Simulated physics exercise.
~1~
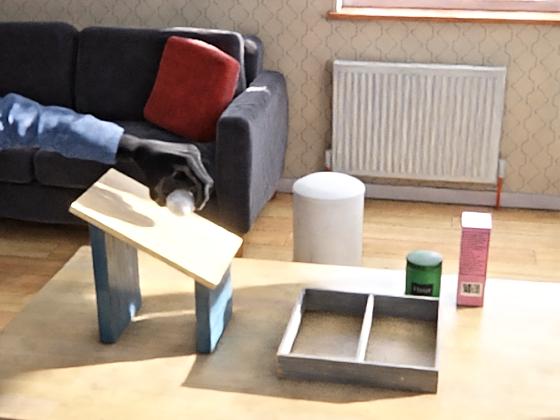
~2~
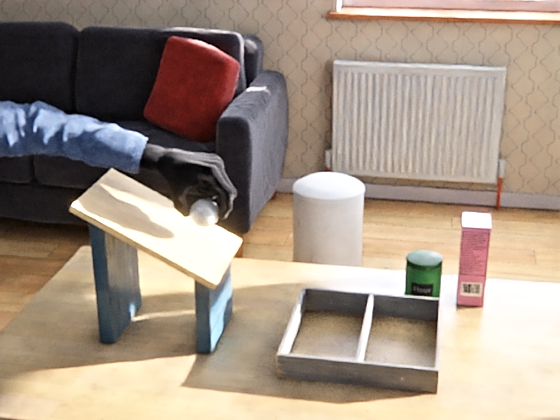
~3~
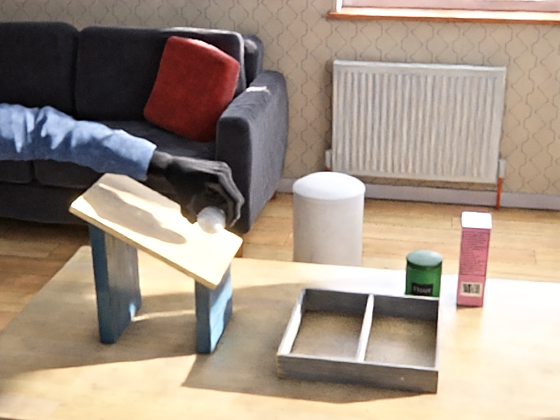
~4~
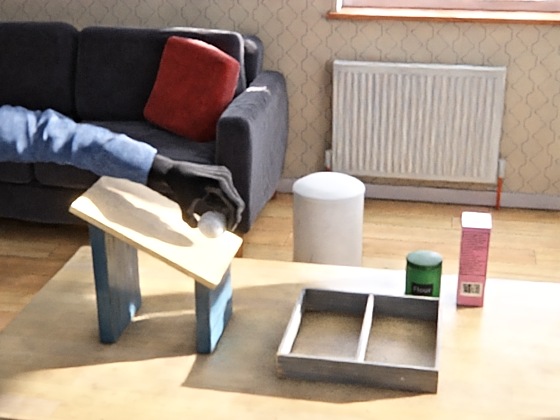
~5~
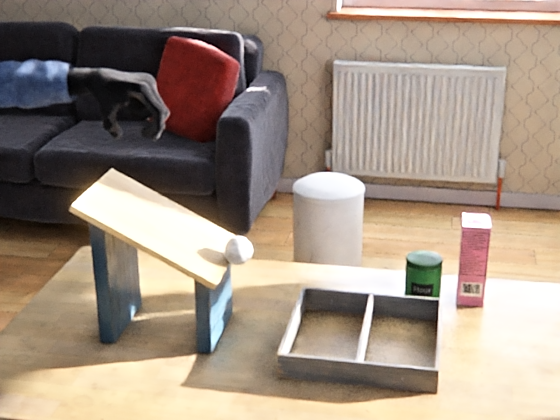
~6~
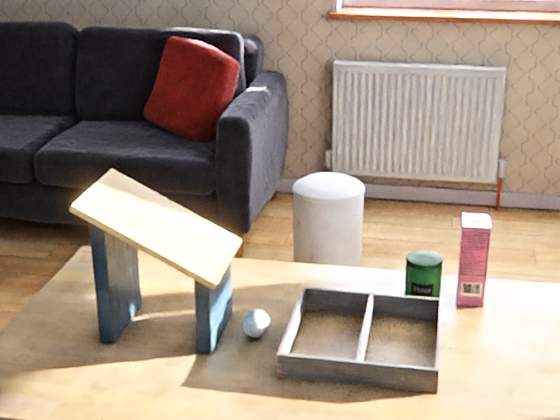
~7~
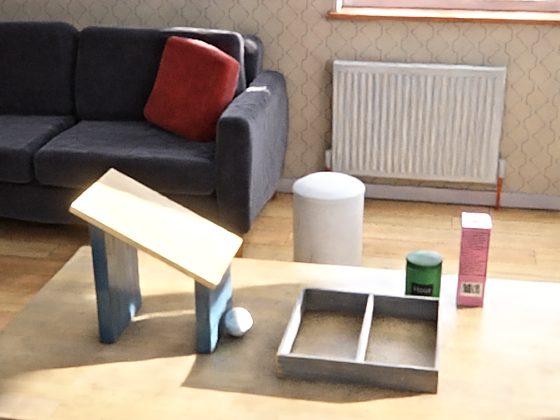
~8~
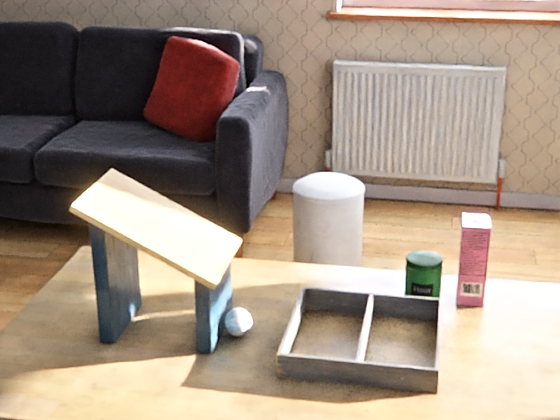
A white ball released on a sloping board drops off and settles beside the tray, outside it.
